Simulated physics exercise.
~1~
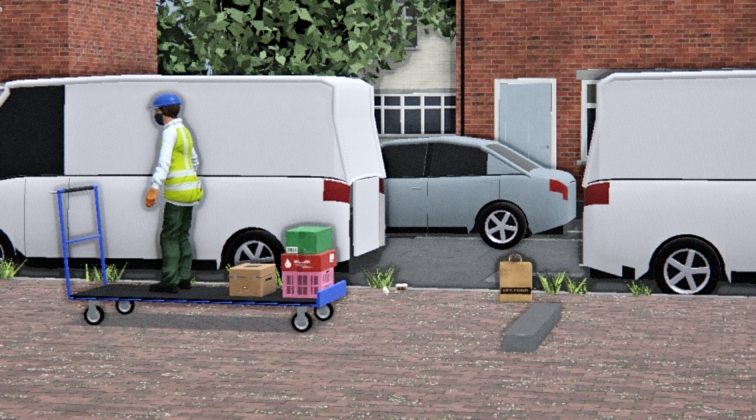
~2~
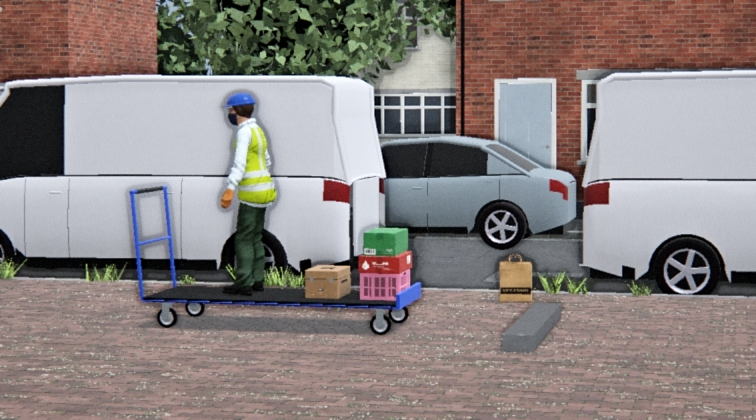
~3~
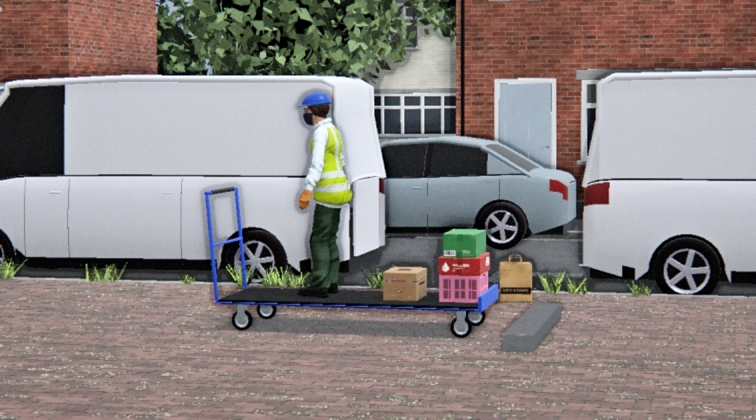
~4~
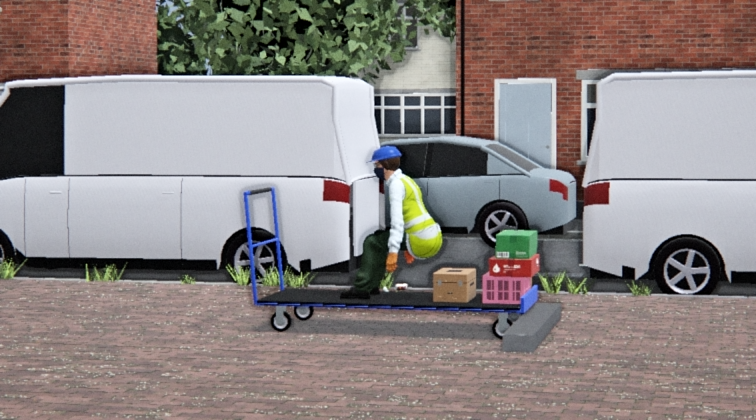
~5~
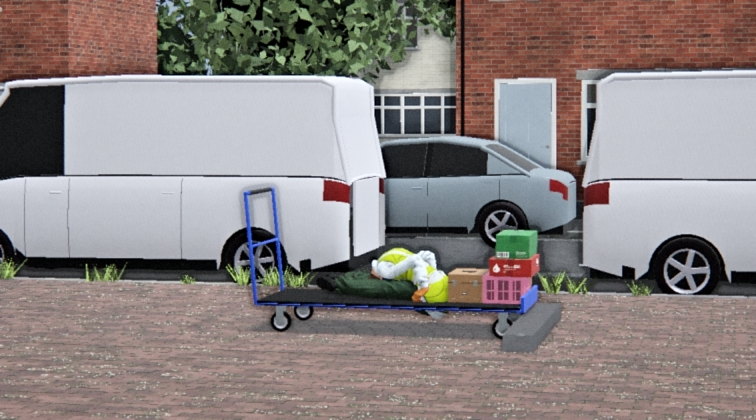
Worker in hi-vis vest riding a loaded trolley right, stopping at a low kerb and collapsing onto the deck, boxes staying aboard.
